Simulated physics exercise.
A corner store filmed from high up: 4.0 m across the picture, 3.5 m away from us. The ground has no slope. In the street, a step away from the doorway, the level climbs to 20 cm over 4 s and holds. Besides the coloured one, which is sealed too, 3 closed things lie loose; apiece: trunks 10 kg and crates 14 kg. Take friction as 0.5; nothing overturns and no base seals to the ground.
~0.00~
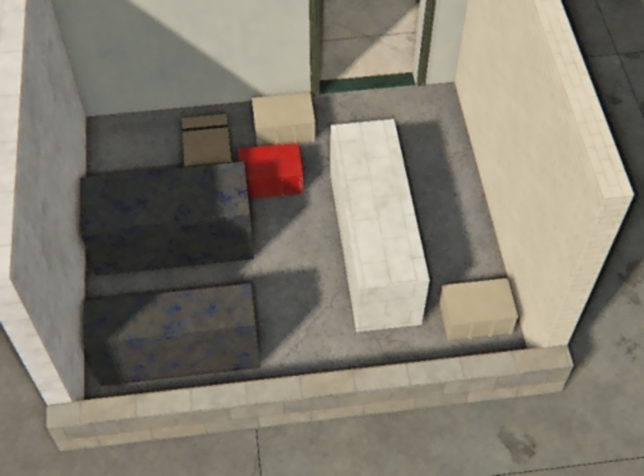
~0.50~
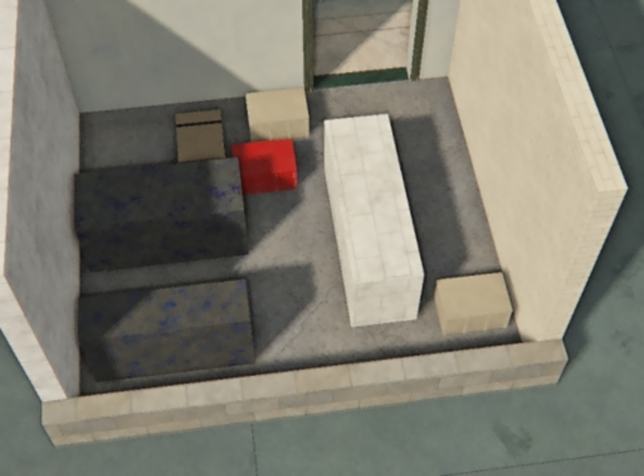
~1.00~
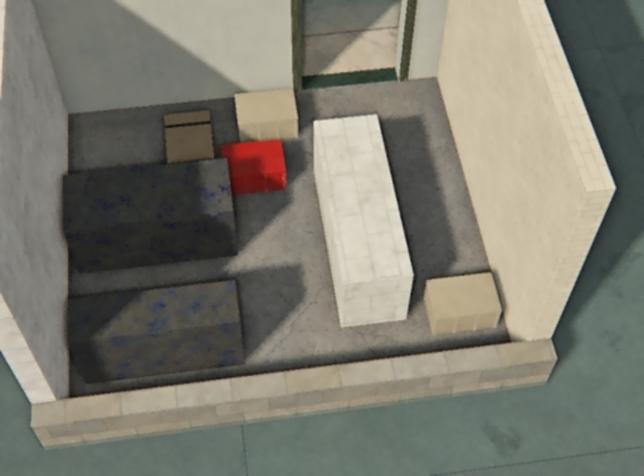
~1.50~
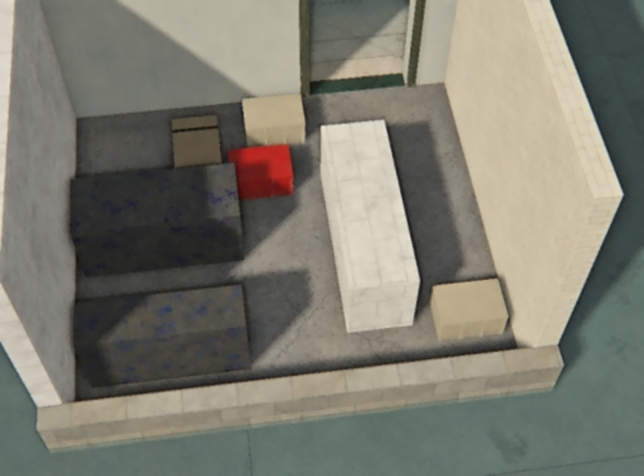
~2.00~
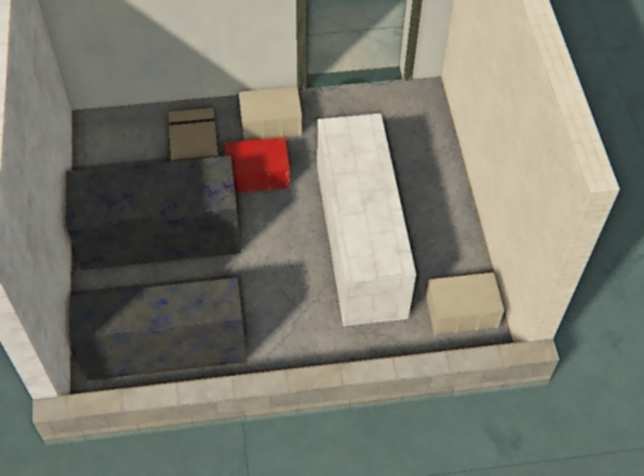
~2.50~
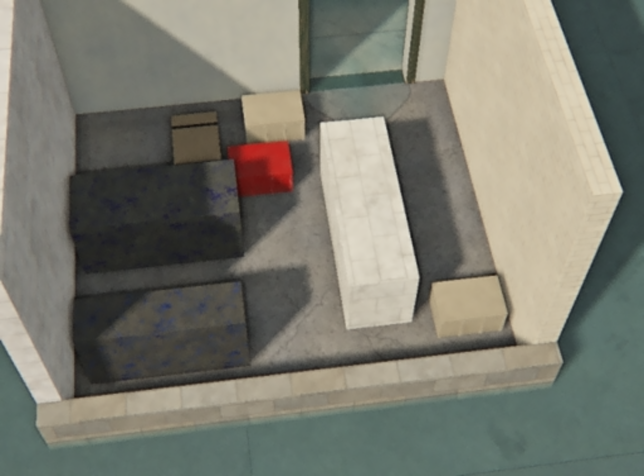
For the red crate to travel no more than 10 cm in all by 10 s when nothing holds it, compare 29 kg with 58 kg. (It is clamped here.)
I expect that the smaller load will do.
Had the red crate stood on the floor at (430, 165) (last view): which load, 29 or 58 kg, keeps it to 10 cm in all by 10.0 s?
It takes the larger.
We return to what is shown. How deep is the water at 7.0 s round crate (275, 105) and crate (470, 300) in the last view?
About 4 and 10 cm.
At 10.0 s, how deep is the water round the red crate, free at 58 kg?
Roughly 6 cm.
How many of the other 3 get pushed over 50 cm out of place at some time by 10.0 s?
2 of them.
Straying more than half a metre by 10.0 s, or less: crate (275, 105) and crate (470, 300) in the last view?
In that order: Less, more.
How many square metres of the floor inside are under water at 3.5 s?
Roughly 2.0 m2.
After 3.5 s the red crate would be 0 cm from its start with 29 kg and 0 cm from its start with 58 kg; 0 cm of water round it then.
After 4.5 s the red crate would be 0 cm from its start with 29 kg and 0 cm from its start with 58 kg; 2 cm of water round it then.
After 7.0 s the red crate would be 0 cm from its start with 29 kg and 0 cm from its start with 58 kg; 5 cm of water round it then.
After 10.0 s the red crate would be 0 cm from its start with 29 kg and 0 cm from its start with 58 kg; 6 cm of water round it then.
